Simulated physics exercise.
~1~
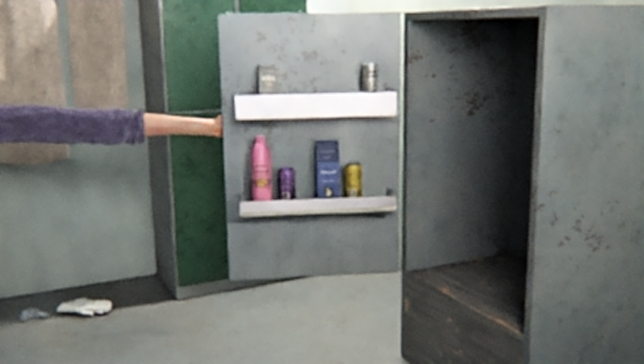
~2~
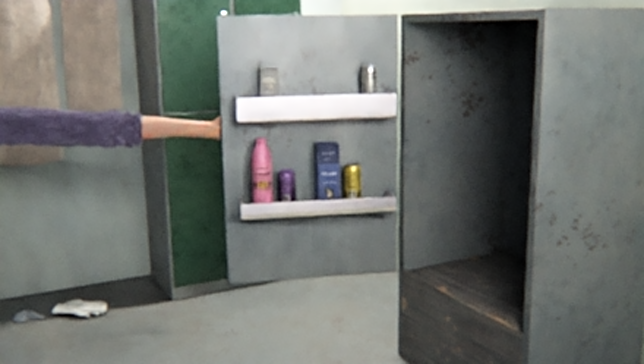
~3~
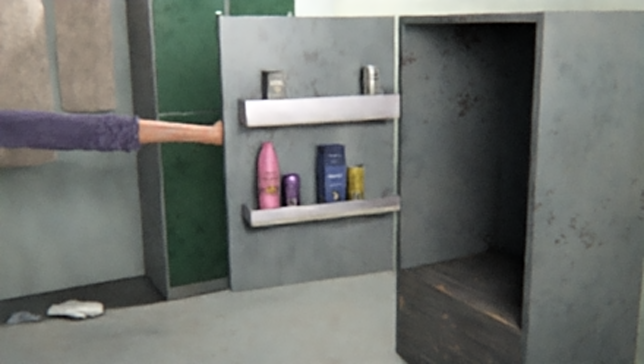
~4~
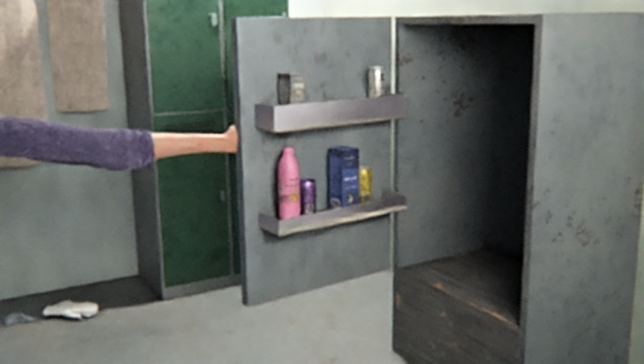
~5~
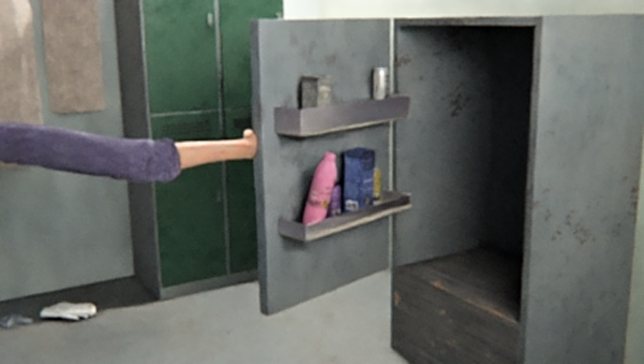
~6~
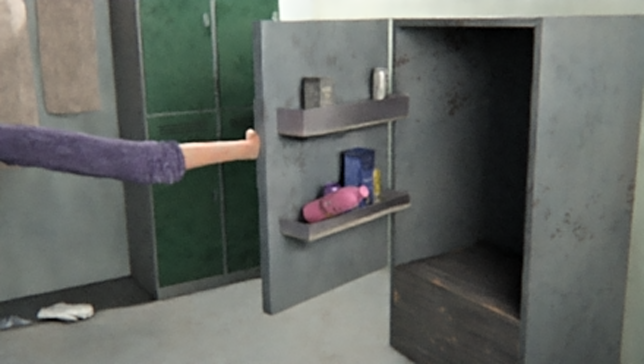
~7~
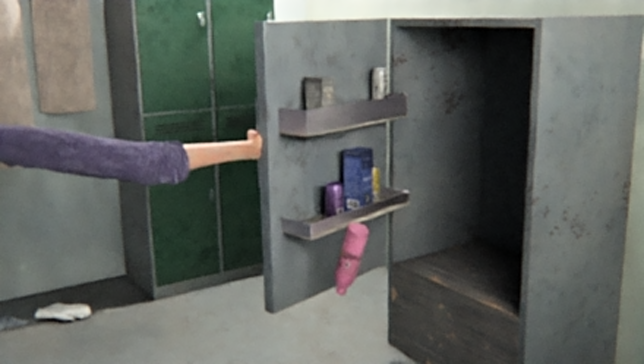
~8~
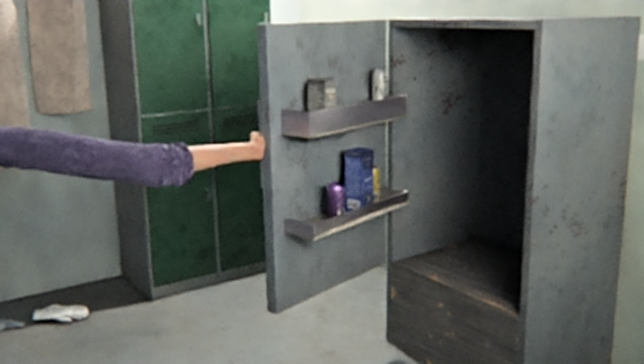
A pink bottle tips over and falls off a locker door as an arm swings it.
